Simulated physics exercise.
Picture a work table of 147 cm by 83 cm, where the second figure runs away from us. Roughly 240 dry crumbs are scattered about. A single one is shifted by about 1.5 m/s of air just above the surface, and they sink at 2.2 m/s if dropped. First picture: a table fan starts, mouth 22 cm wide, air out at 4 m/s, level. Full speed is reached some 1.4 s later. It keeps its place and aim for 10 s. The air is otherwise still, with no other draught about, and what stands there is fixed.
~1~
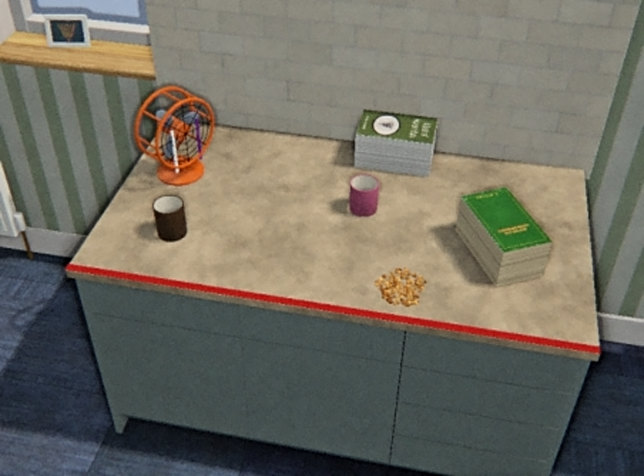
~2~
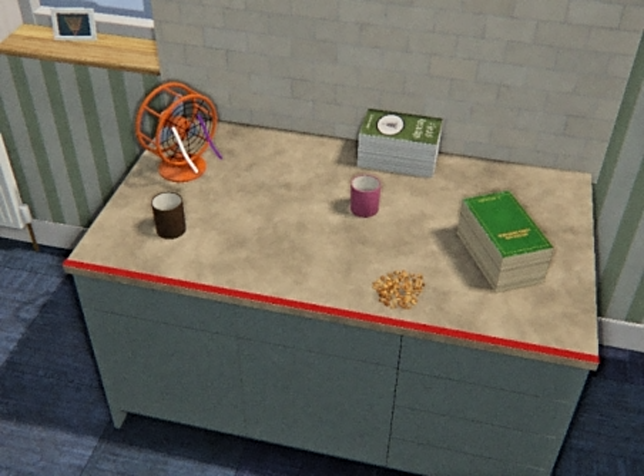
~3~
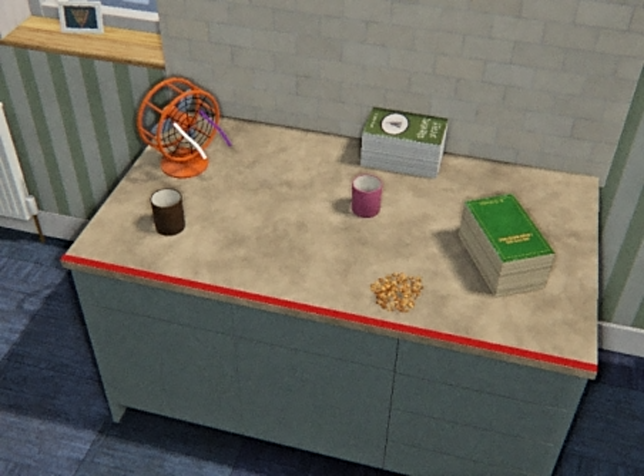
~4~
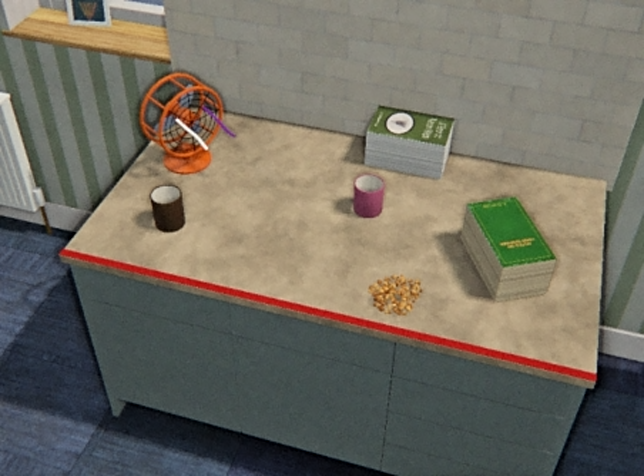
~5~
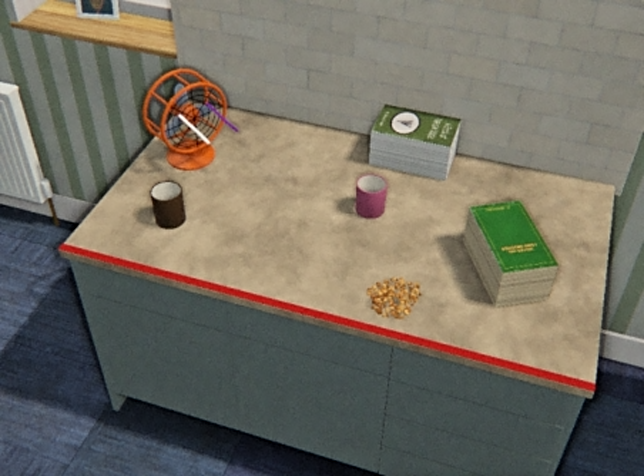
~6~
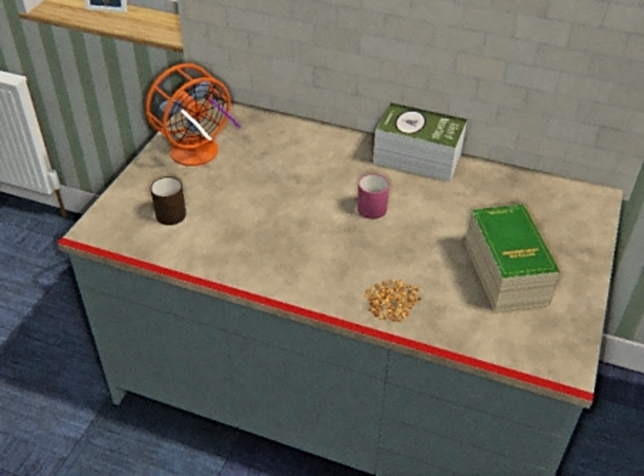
To begin with, an orange table fan, two mugs, two stacks of books and a pile of crumbs sit on a worktop with a red front edge. The fan's blades seem to turn as the view drifts and rotates slightly, while the crumbs stay undisturbed throughout.
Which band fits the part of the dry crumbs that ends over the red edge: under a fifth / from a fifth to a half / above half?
The part beyond that edge is going to exceed half.
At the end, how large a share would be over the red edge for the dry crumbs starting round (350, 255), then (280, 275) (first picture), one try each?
Roughly 90 %, then 90 %.
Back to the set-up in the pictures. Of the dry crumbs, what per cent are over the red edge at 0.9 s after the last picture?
I reckon close to 100 %.
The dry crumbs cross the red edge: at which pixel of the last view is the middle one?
Median crossing point, approx. (478, 368).
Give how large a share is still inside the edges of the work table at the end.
Around 0 per cent.
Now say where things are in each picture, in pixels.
The middle of the dry crumbs is near (400, 288), none has stirred yet and the mouth of the table fan is at (175, 128), in the first picture.
The middle of the dry crumbs is near (398, 288), none has stirred yet and the red edge is centred on (315, 312), in the second picture.
The middle of the dry crumbs is near (396, 291), none has stirred yet, the top of a book is at (508, 226) and the top of a mug is at (367, 183), in the third picture.
The middle of the dry crumbs is near (394, 293) and none has stirred yet, in the fourth picture.
The middle of the dry crumbs is near (392, 296) and none has stirred yet, in the fifth picture.
The middle of the dry crumbs is near (390, 299) and none has stirred yet, in the sixth picture.
Then, 0.9 s after the last picture, 25 % are on the move or not yet settled, 96 % are over the red edge.
Then, 2.1 s after the last picture, 0 % are on the move or not yet settled, 99 % are over the red edge.
Then, 4.4 s after the last picture, 0 % are on the move or not yet settled, 99 % are over the red edge.
Then, 8.9 s after the last picture, at the end, 99 % are over the red edge.
